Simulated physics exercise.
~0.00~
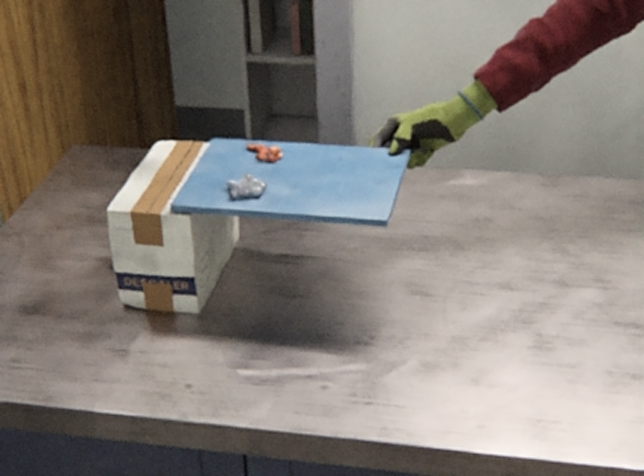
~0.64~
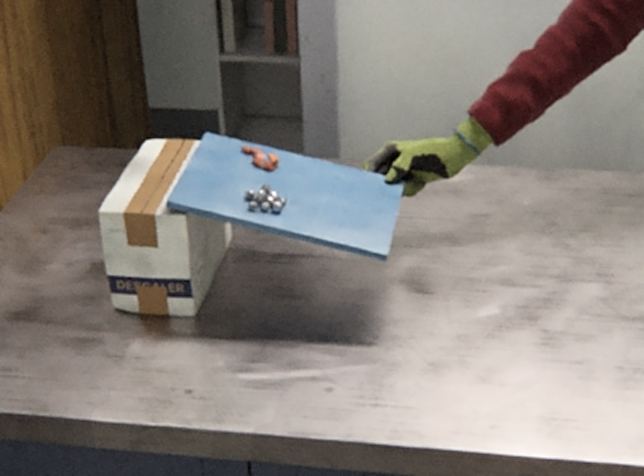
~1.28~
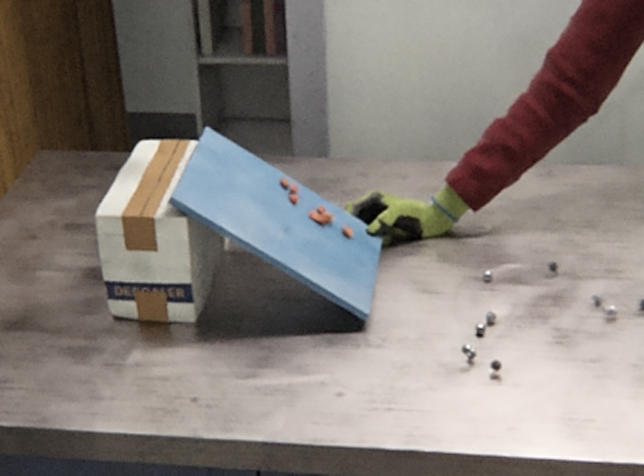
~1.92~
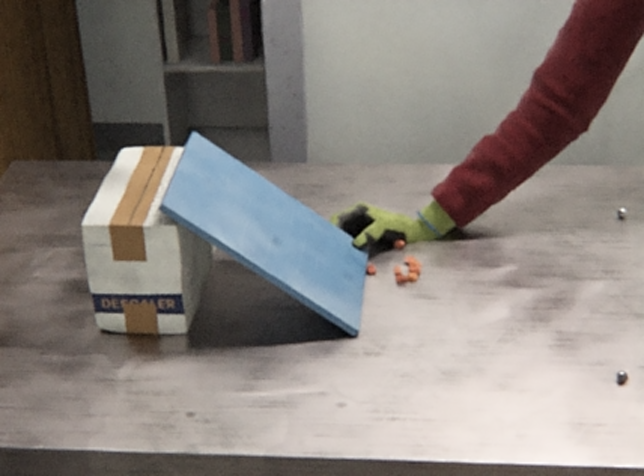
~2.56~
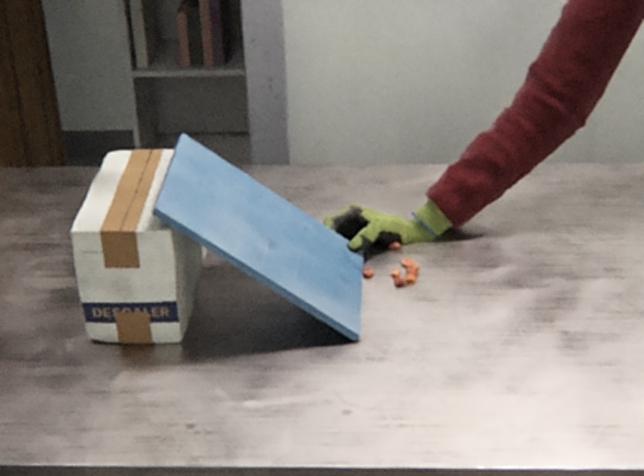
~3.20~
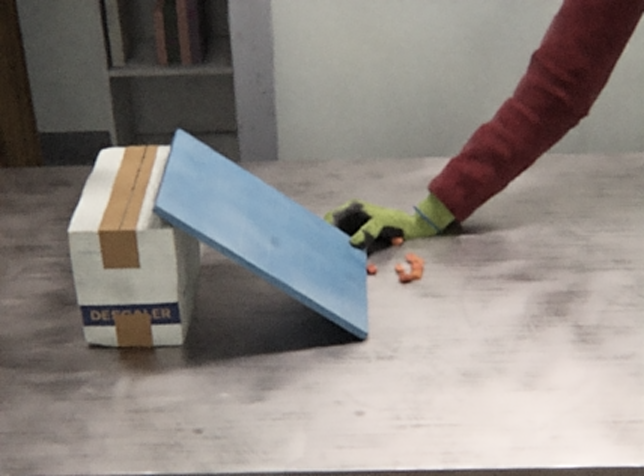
A gloved hand lowers a blue board; silver balls roll away, orange pieces stay near its foot.
